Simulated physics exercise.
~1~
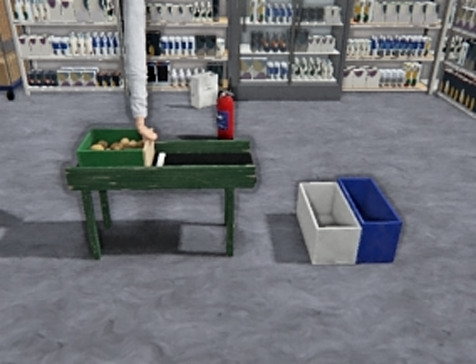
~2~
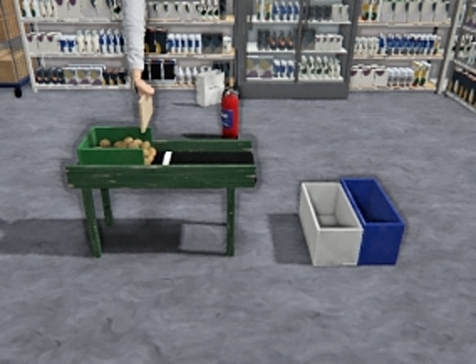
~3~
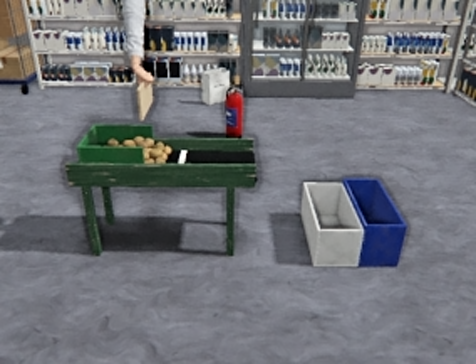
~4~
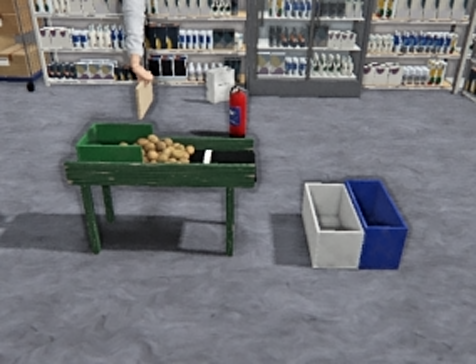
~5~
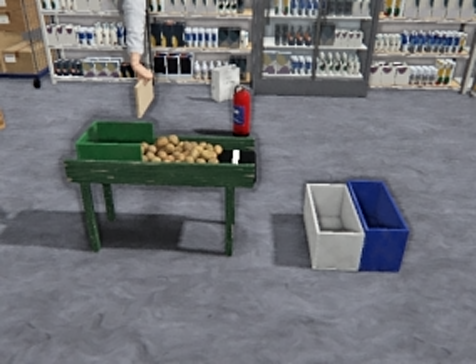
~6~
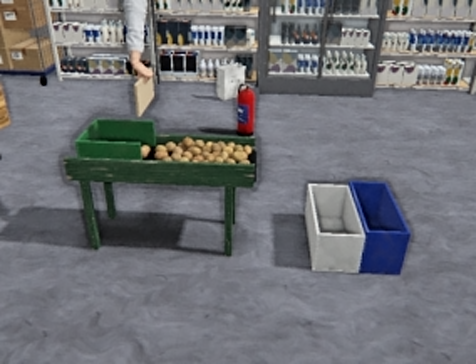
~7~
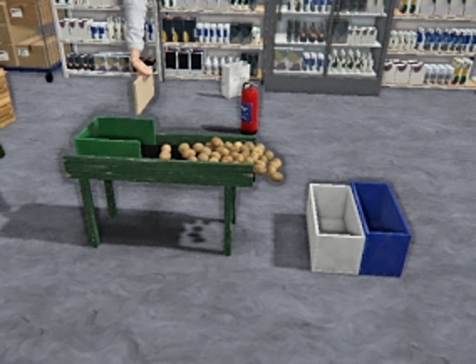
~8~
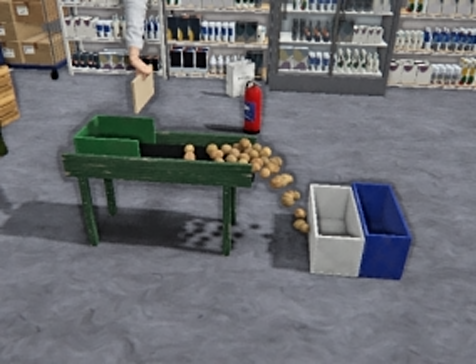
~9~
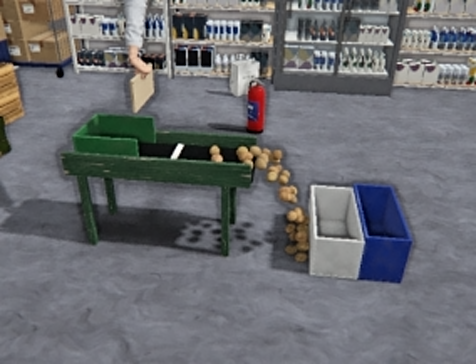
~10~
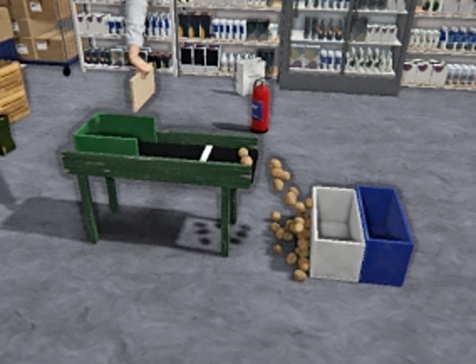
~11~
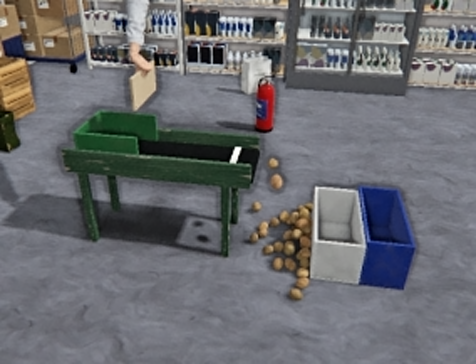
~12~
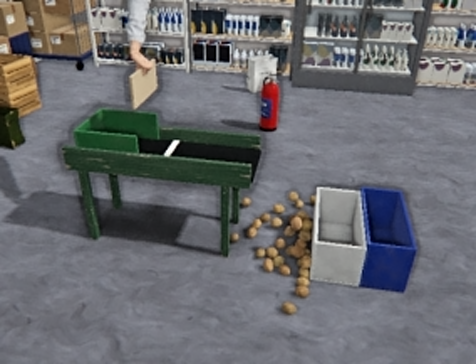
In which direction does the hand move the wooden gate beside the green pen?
The hand moves the gate upward, clear of the belt, and then holds it above the table.
A wooden gate is raised by a hand beside a green pen, and brown potatoes ride a dark belt to the right, tumble off its end and land on the floor short of the white bin, where they lie scattered while the white bin and blue tub stay empty.
